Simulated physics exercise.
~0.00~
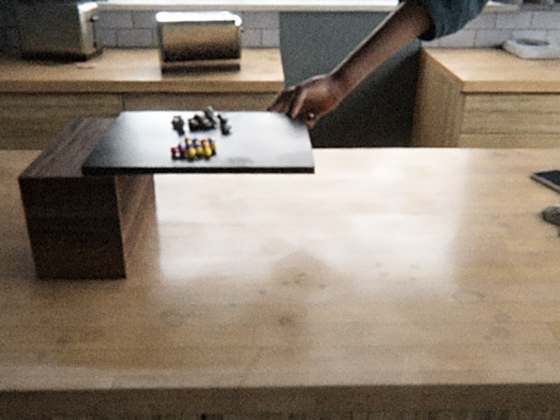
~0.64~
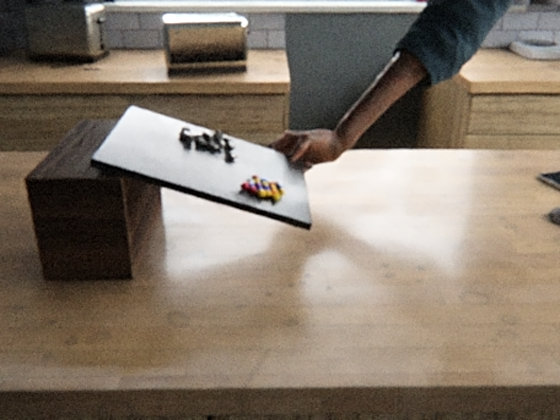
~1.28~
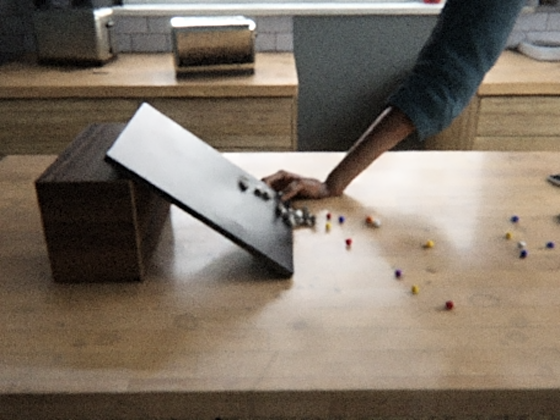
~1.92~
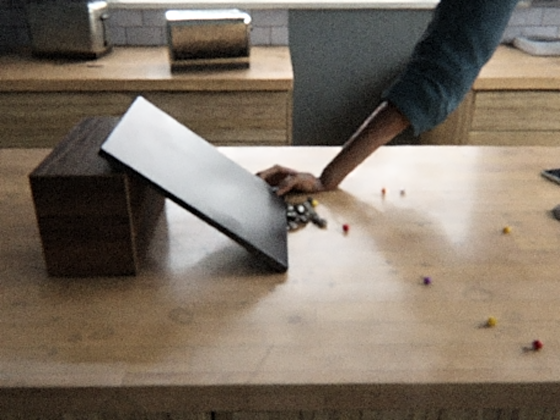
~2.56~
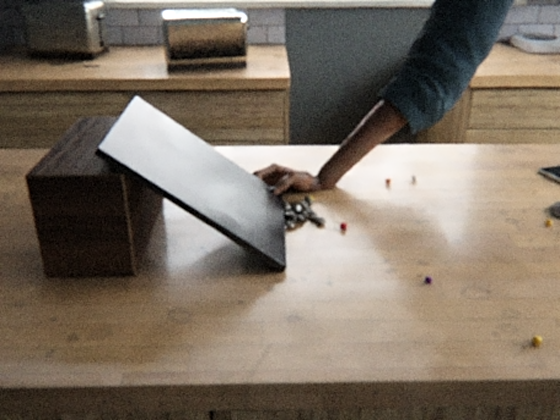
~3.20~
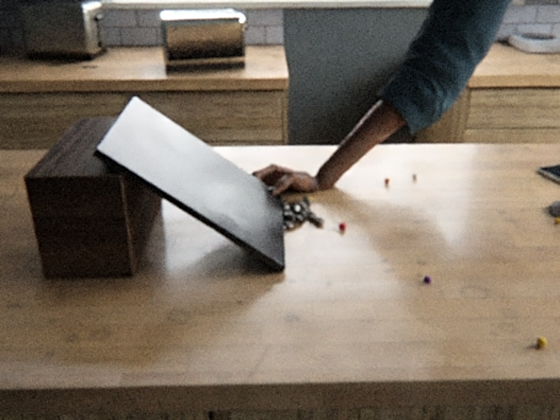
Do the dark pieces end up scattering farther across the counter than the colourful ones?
No, the dark pieces mostly stay gathered at the foot of the board, while the colourful ones travel farther across the counter.
